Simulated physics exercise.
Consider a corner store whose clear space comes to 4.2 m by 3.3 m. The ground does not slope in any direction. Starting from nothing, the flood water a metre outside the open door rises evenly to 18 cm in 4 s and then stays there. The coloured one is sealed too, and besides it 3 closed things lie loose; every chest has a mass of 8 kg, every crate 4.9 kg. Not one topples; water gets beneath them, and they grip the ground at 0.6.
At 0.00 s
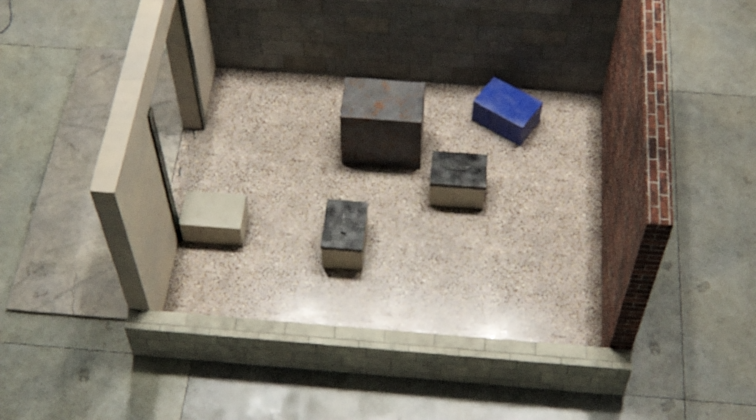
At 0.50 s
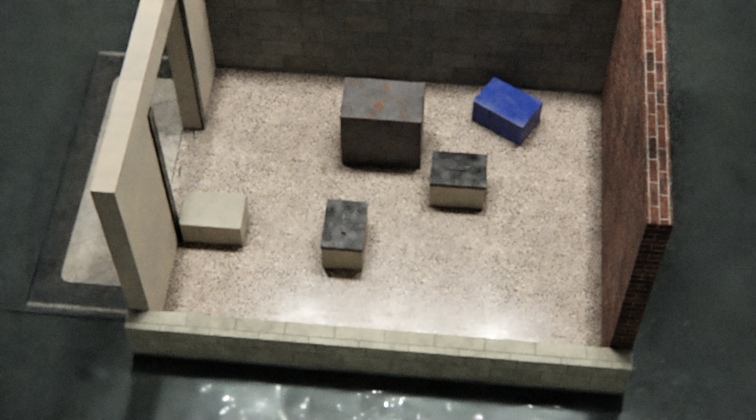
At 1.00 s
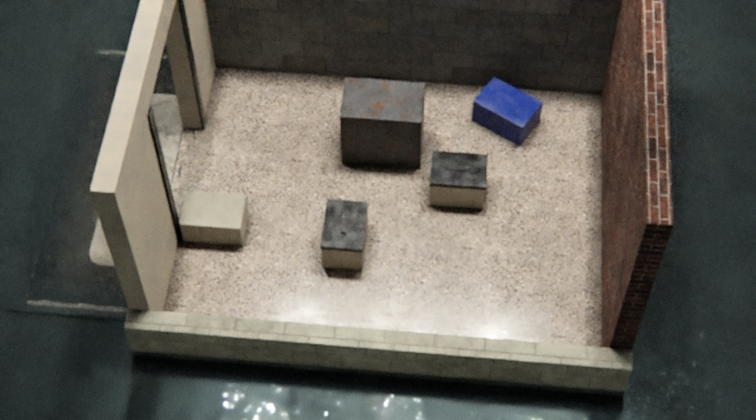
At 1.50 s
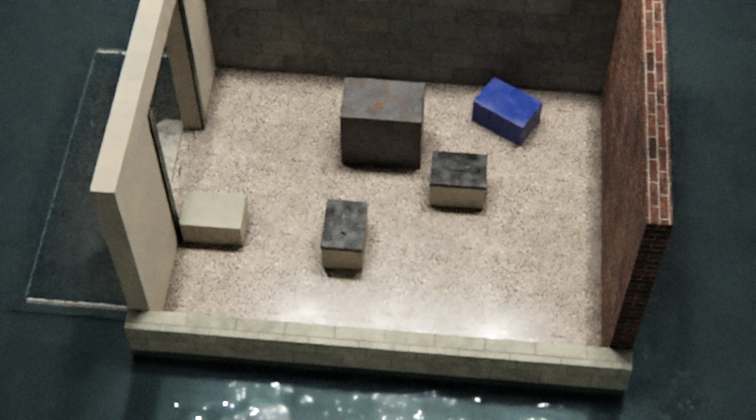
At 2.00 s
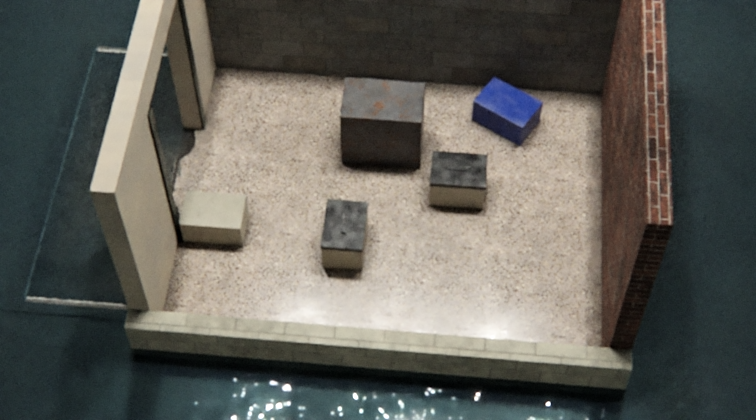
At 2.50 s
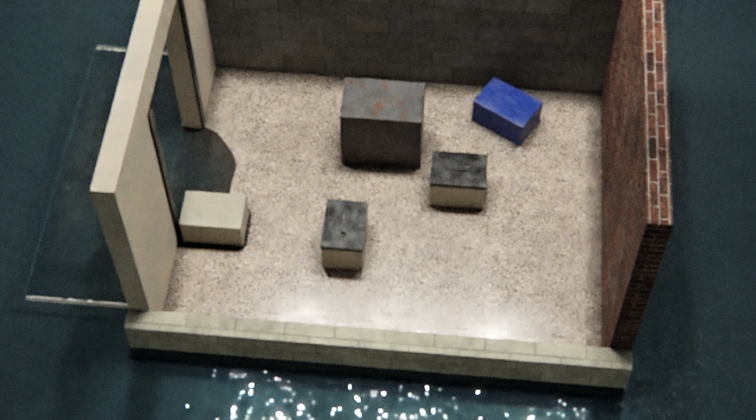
A roofless room with a pale speckled floor, a grey back wall and a red brick right wall is seen from high above by a still camera. A large dark box stands near the back, a blue one to its right, two dark-topped ones nearer the middle and a cream one by the left doorway. Dark water spreads around the outside, then creeps through the doorway onto the floor, while the boxes barely move.
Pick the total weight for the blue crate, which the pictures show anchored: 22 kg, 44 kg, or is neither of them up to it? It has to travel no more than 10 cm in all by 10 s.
22 kg is enough.
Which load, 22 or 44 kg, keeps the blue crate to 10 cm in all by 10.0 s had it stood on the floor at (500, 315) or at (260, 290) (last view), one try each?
Log: Try 1 the heavier pick is required; try 2 the lighter pick works.
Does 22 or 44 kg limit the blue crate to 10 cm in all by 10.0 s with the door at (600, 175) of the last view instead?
The big mass is needed.
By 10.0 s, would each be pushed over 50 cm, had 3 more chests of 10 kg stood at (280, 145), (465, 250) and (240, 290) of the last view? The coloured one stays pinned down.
In the order given, beyond the mark, then beyond the mark, and last within the mark.
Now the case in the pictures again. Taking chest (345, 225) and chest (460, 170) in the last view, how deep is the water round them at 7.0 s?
First roughly 4 cm, second roughly 3 cm.
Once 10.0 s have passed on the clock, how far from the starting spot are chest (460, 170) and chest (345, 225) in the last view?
First 100 cm, then 200 cm.
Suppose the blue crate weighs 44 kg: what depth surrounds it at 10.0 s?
Something like 9 centimetres.
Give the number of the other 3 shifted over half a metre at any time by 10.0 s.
All told, that gives 3.
After 3.5 s the blue crate would be 0 cm from its start with 22 kg and 0 cm from its start with 44 kg; 0 cm of water round it then.
After 4.5 s the blue crate would be 0 cm from its start with 22 kg and 0 cm from its start with 44 kg; 0 cm of water round it then.
After 7.0 s the blue crate would be 0 cm from its start with 22 kg and 0 cm from its start with 44 kg; 5 cm of water round it then.
After 10.0 s the blue crate would be 2 cm from its start with 22 kg and 0 cm from its start with 44 kg; 9 cm of water round it then.
